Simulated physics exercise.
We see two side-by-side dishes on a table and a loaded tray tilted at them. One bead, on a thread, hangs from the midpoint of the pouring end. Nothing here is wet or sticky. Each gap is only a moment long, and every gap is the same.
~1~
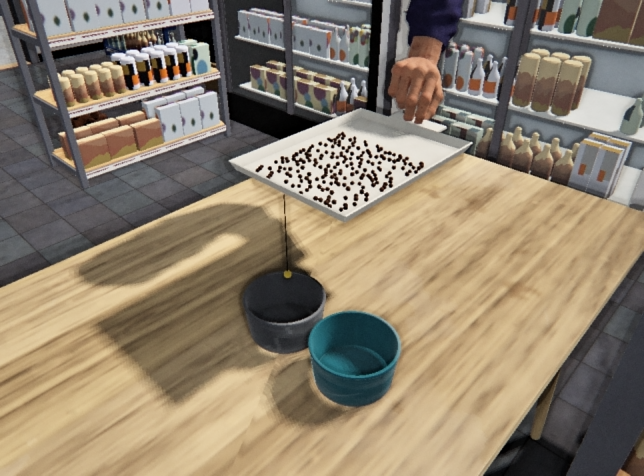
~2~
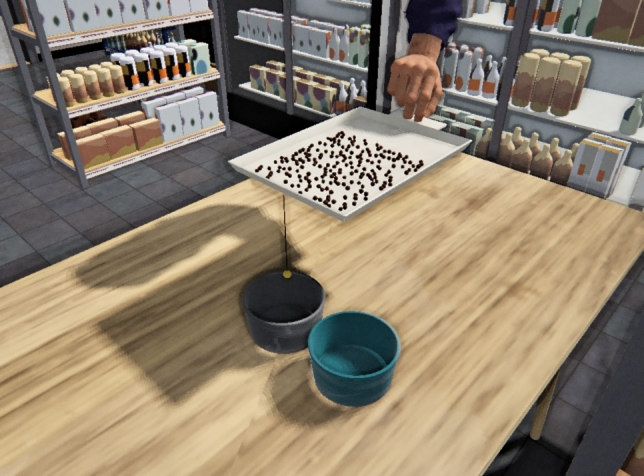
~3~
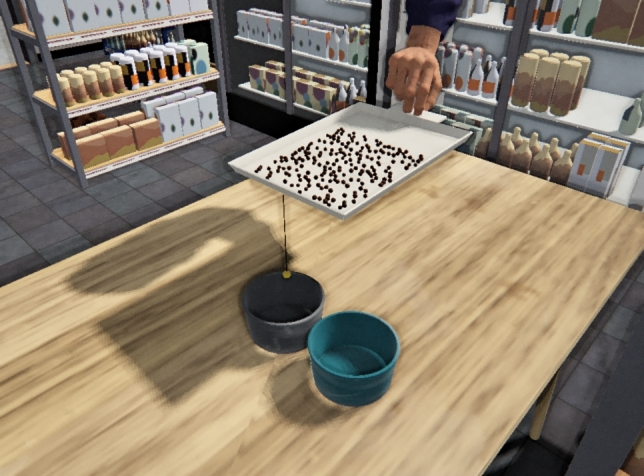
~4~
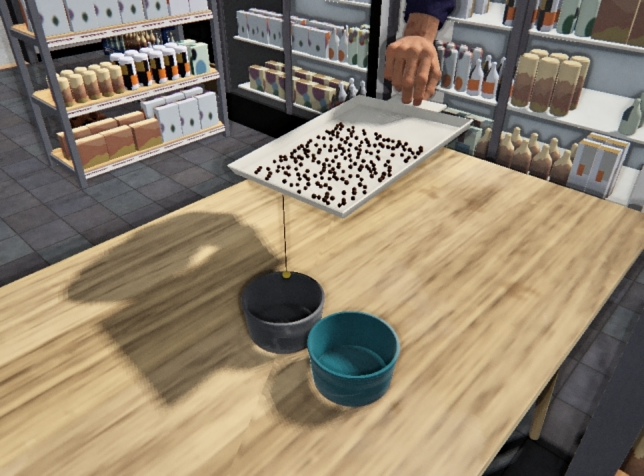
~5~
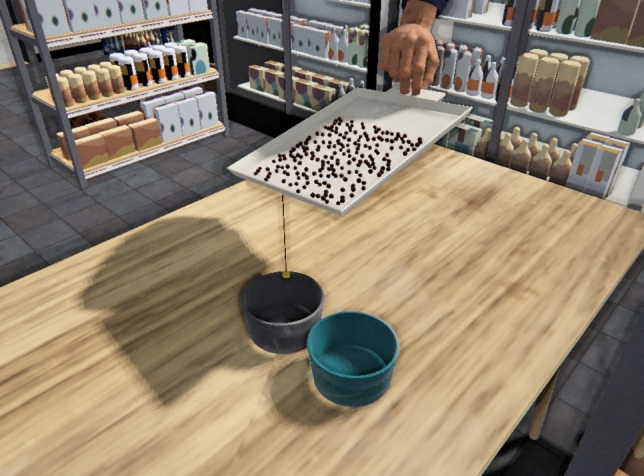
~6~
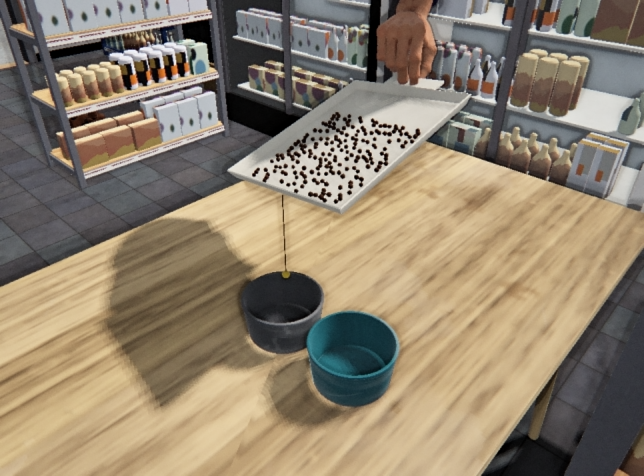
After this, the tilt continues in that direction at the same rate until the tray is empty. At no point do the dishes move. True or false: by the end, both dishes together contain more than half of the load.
False.
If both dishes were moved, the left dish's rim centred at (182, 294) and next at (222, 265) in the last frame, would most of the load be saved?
First shift, a minority share; second shift, a majority share.
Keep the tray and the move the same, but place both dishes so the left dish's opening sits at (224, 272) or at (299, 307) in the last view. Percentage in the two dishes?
Around 90 and around 0 per cent, in that order.
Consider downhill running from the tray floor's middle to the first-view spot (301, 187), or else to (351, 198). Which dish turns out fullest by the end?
Number one favours the left of the two; number two favours the right of the two.
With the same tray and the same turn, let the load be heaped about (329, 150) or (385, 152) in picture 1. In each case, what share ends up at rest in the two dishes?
Estimates in order: 0 percent, 0 percent.
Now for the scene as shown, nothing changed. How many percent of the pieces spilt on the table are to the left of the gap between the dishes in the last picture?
About 100 percent.
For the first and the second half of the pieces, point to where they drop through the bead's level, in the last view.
The first part passes (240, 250); everything after passes (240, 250).
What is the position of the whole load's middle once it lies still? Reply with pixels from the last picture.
Near (232, 289).
Soon, tray tipped steeply; most on the tray; a small part outside both; a small part in the air.
A while on, tray tipped right over; nearly all outside both; a stray few in the air.
Towards the end, tray tipped past a quarter turn; all outside both.
Finally, tray tipped past a quarter turn; none in the right dish; none in the left dish; all outside both.
